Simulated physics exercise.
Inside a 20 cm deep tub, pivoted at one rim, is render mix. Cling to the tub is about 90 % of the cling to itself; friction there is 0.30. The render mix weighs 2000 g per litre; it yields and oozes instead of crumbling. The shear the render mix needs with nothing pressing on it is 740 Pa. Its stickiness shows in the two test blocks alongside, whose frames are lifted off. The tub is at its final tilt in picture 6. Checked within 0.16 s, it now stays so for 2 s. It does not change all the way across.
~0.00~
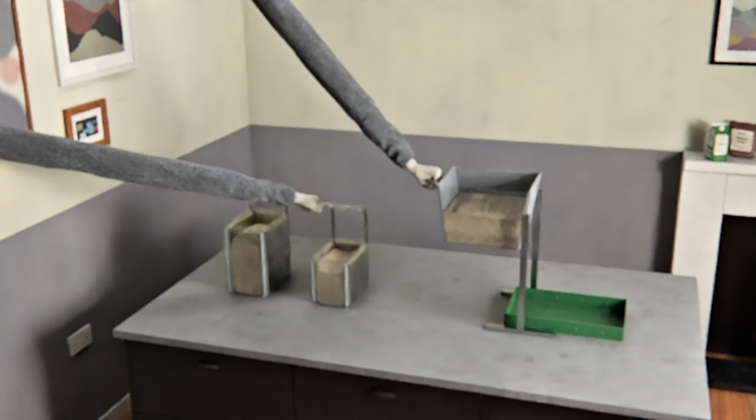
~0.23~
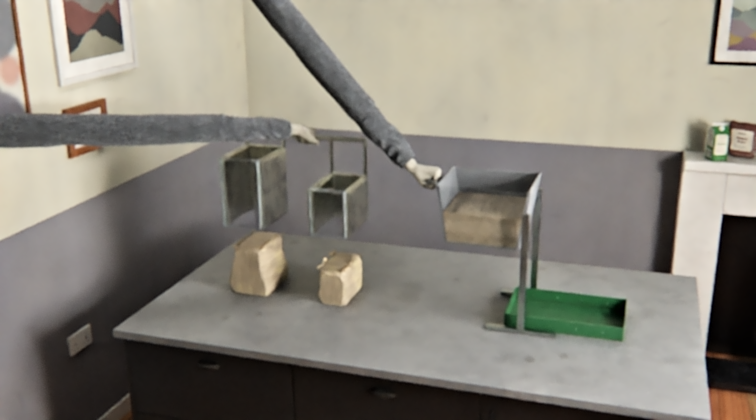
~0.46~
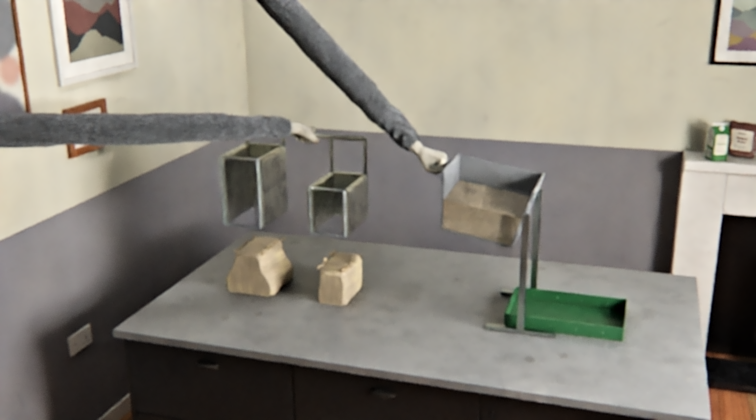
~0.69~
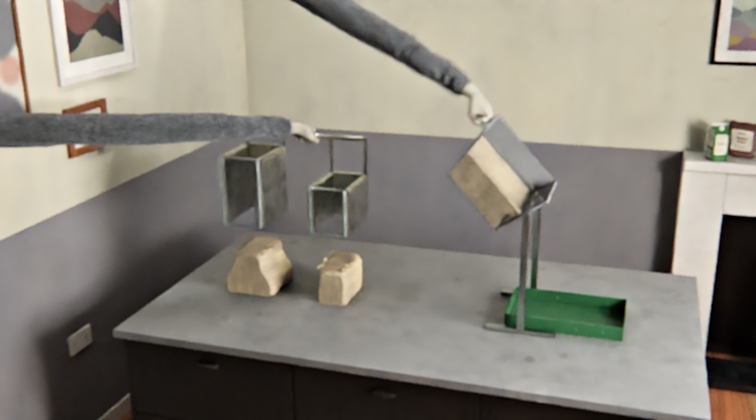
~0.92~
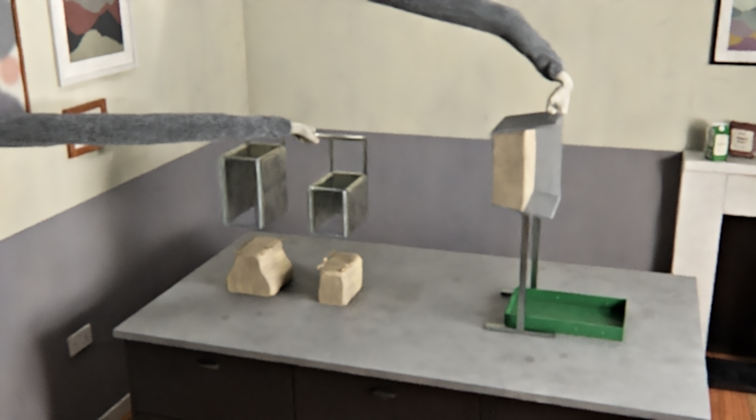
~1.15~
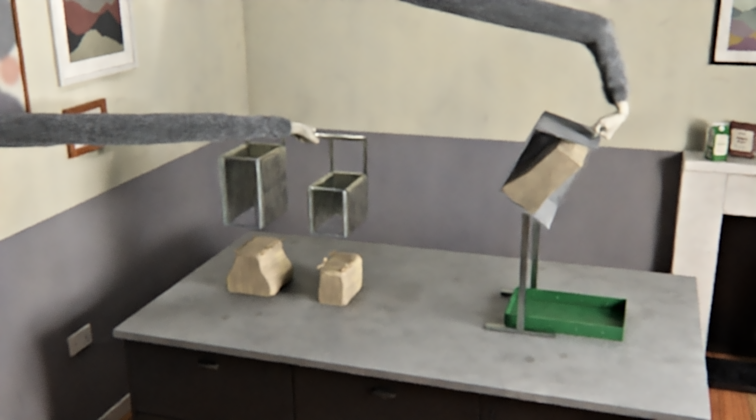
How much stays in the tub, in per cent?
Roughly 4 per cent stays in the tub.
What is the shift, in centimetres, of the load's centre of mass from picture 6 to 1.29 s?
It has moved close to 15 cm.
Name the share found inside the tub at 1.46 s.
Roughly 4 per cent.
After 1.29 s, the tub is at 116 degrees and holds 39 %.
After 1.46 s, the tub is at 116 degrees and holds 4 %.
After 1.63 s, the tub is at 116 degrees and holds 4 %.
After 1.80 s, the tub is at 116 degrees and holds 4 %.
After 3.15 s, at the end, the tub is at 116 degrees and holds 4 %.
